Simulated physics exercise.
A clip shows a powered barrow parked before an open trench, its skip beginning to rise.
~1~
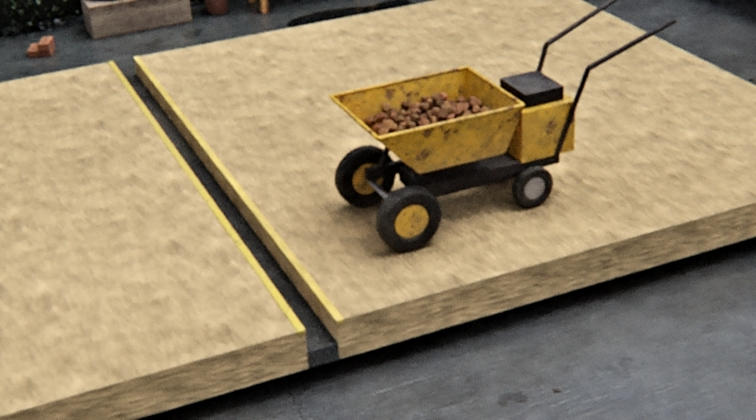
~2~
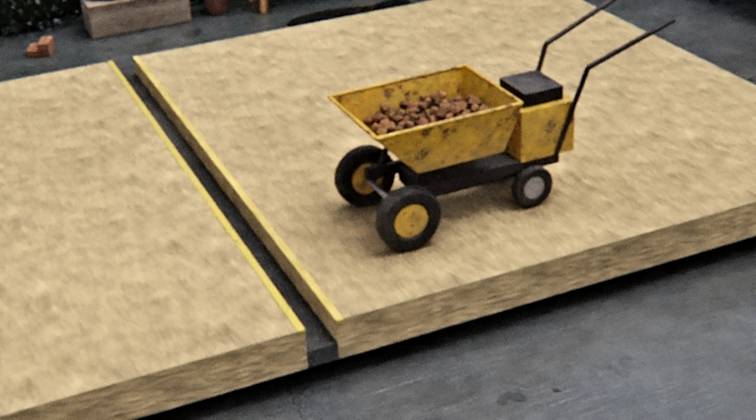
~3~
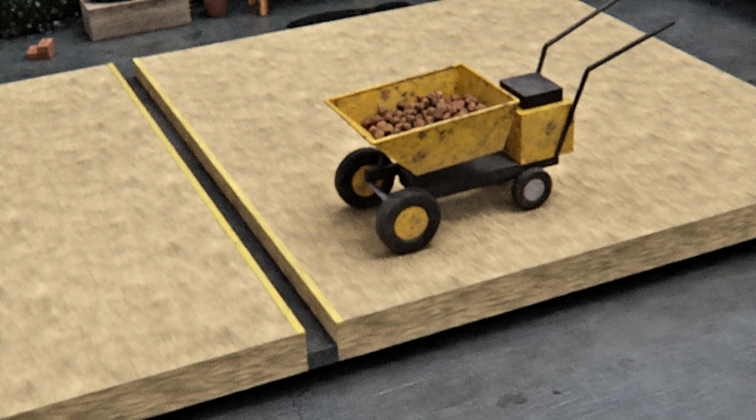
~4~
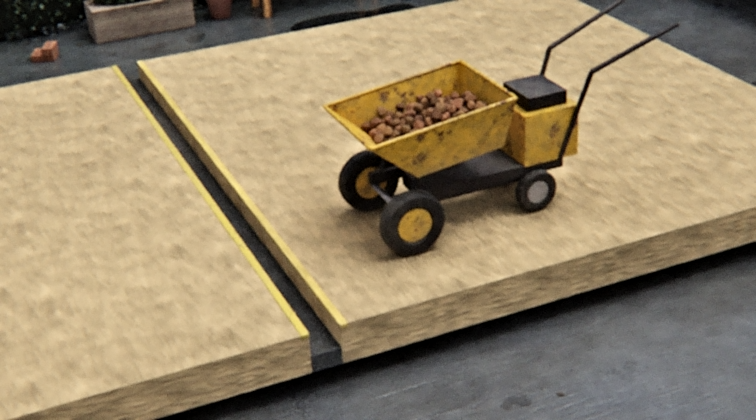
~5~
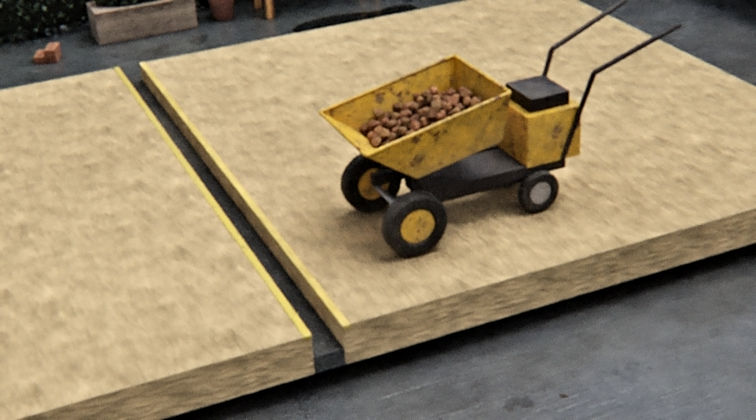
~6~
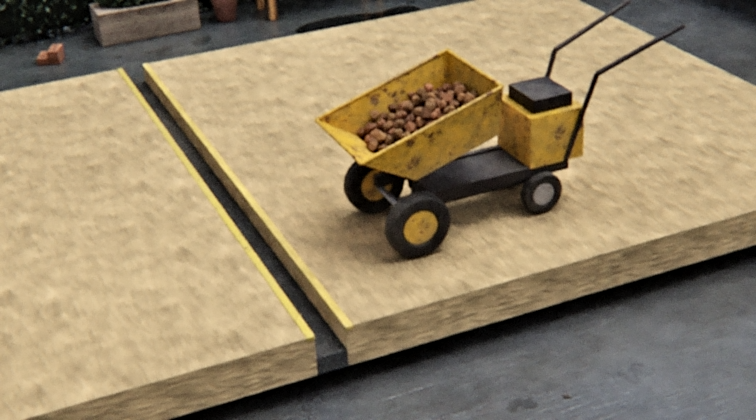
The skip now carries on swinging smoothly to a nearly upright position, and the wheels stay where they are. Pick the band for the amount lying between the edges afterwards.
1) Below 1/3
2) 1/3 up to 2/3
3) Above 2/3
Answer: 2.
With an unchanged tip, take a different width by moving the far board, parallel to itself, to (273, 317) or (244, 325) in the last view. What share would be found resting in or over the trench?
Roughly 90 per cent, then roughly 100 per cent.
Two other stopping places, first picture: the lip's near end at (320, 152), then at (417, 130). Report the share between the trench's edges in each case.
First try: Some 0 %; second try: 50 %.
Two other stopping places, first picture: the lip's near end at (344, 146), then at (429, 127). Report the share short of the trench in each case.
Roughly 0 percent first, then roughly 50 percent.
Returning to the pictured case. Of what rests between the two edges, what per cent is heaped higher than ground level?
Estimate: Near 25 per cent.
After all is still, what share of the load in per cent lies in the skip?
Around 0 per cent.
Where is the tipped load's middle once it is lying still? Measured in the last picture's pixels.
Close to (276, 261), more or less.
Just after the last frame, skip tipped steeply; every one in the skip.
A moment on, skip tipped right over; the larger part in the skip; about a tenth short of the trench; about a tenth in or heaped over the trench; just a few beyond it; just a few falling.
Further on, skip tipped right over; about a tenth in the skip; about a tenth short of the trench; roughly two thirds in or heaped over the trench; roughly a quarter beyond it.
When it is over, skip tipped right over; just a few in the skip; about a tenth short of the trench; roughly half in or heaped over the trench; roughly a quarter beyond it.
